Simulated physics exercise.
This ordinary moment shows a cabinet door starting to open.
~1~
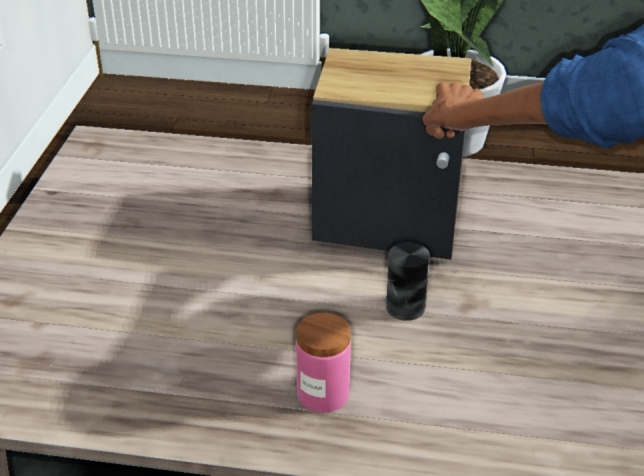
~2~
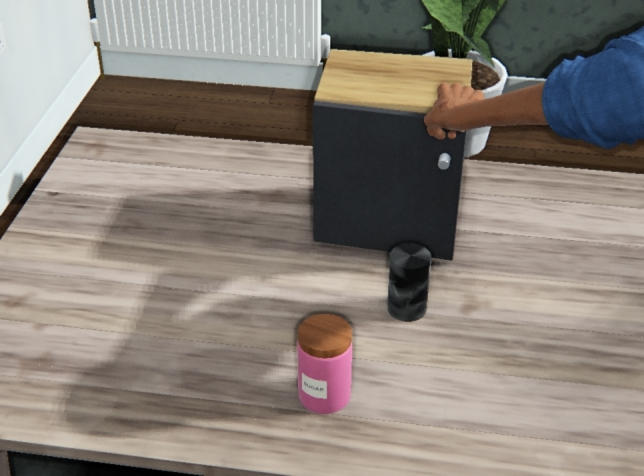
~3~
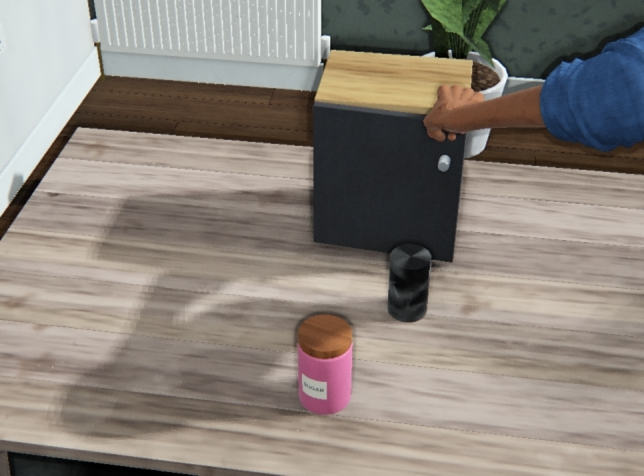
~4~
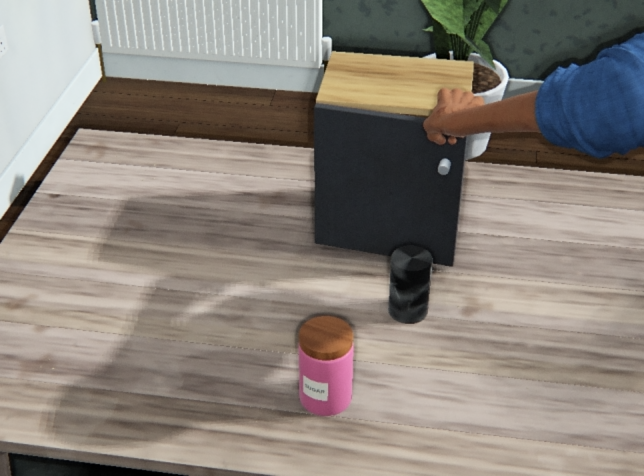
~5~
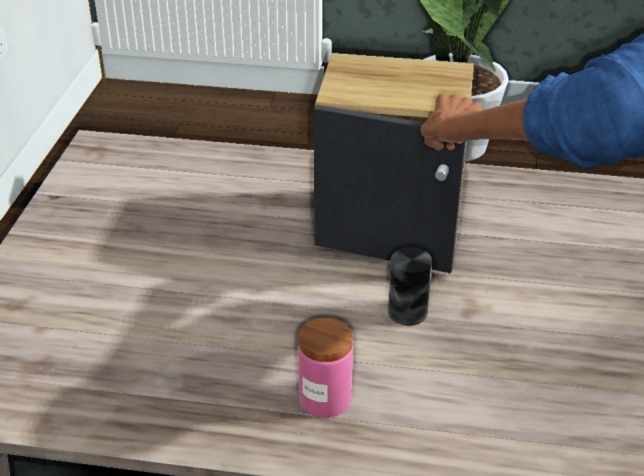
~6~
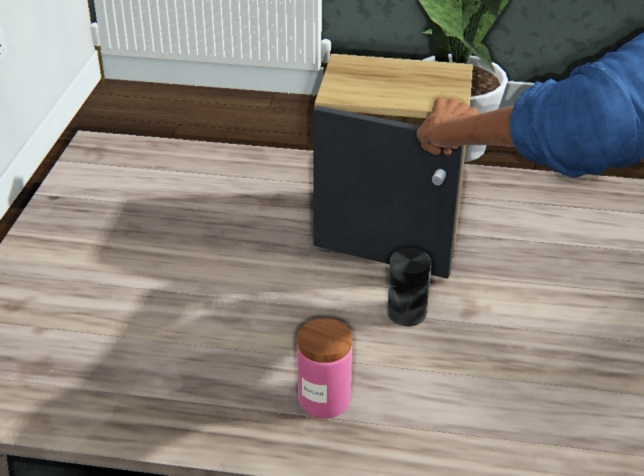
Dark cabinet door slowly opening slightly as a hand grips its top edge, with a black candle and pink jar standing in front.
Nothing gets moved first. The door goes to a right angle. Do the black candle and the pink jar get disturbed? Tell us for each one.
Result: The black candle is going to get moved, the pink jar is going to stay put.
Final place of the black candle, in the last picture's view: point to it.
Its centre ends up near (276, 332).
Then, 1.12 s on from there, door 49° open; black candle displaced about its own width near (375, 308); pink jar at rest near (325, 369).
Then, 1.72 s on from there, door 68° open; black candle displaced well along near (327, 322); pink jar at rest near (325, 369).
In the end, the black candle gets shoved, near (276, 332); the pink jar stays untouched, near (325, 369).
